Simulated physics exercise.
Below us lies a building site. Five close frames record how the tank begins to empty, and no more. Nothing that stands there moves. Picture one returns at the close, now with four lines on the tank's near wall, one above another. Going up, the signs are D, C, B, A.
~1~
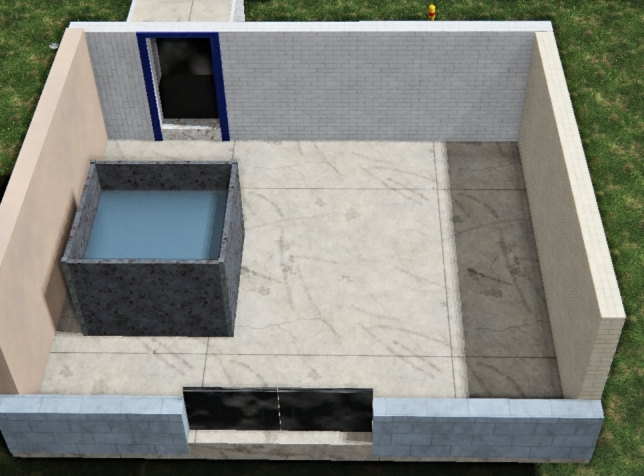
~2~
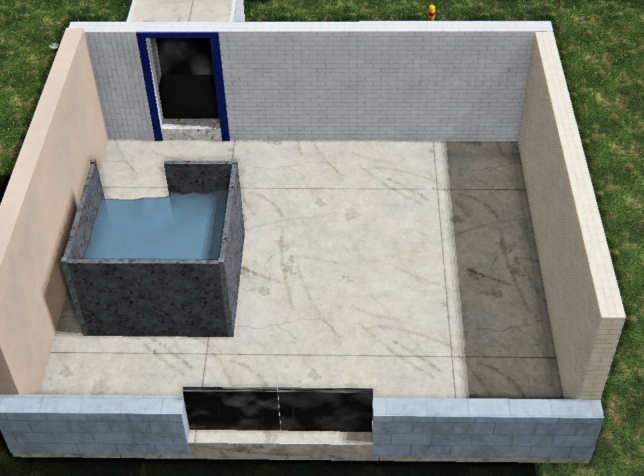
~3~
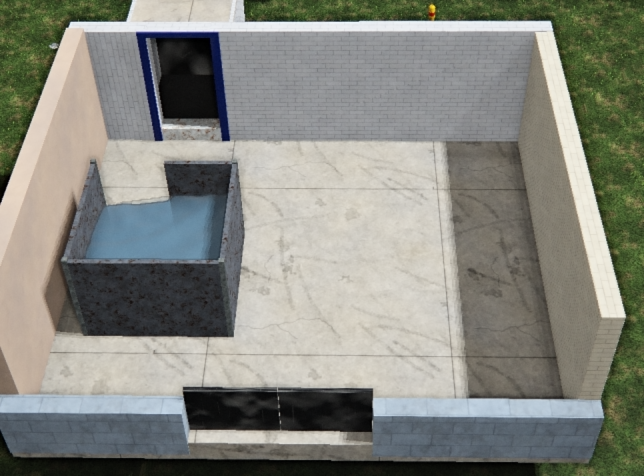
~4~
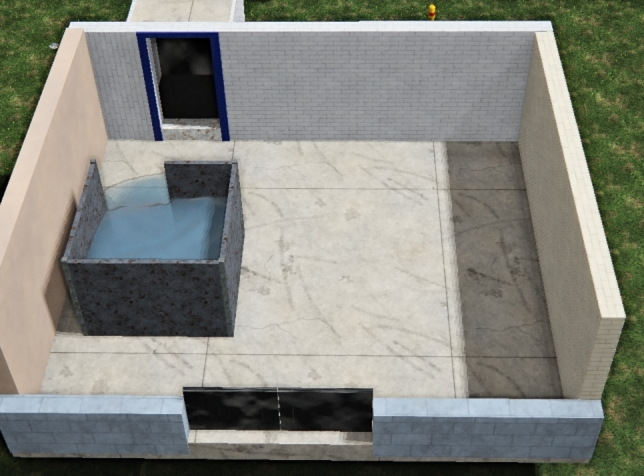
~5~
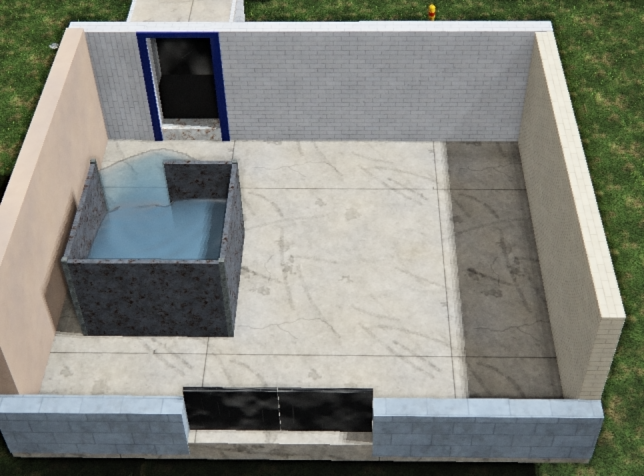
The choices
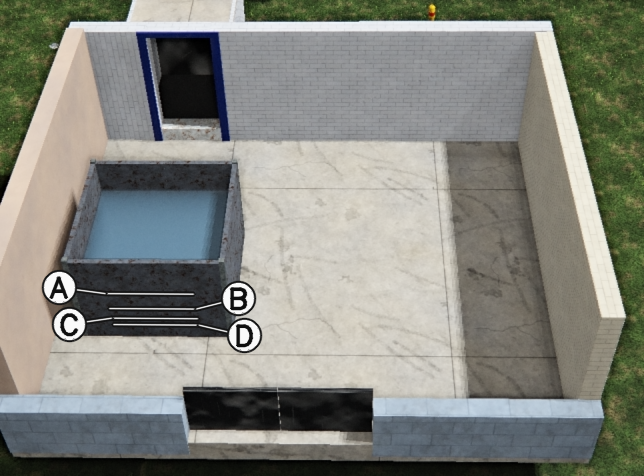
Water stirs in a dark stone tank at the left of a roofless, walled site, seen from high above by a still camera. A blue-framed doorway stands in the pale brick back wall, a black gate sits in the low blue-grey front wall, and grass surrounds the pale floor. Part of the tank's back side vanishes, and the water ripples and spreads through the gap onto the floor behind.
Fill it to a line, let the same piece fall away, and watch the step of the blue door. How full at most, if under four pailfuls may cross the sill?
I would pick mark B.
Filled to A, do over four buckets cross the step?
Yes, that goes wrong.
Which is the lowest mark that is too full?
Mark A.
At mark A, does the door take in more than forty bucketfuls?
No, it does not.
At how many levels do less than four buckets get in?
Three of them.
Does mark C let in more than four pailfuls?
No, that is safe.
On the marked copy, A at (149, 293); B at (152, 308); C at (154, 318); D at (156, 324); from the bottom up D, C, B, A.
For mark A, about 13 bucketfuls get in.
For mark B, a bucket or two gets in.
For mark C, nothing gets over.
For mark D, nothing gets over.
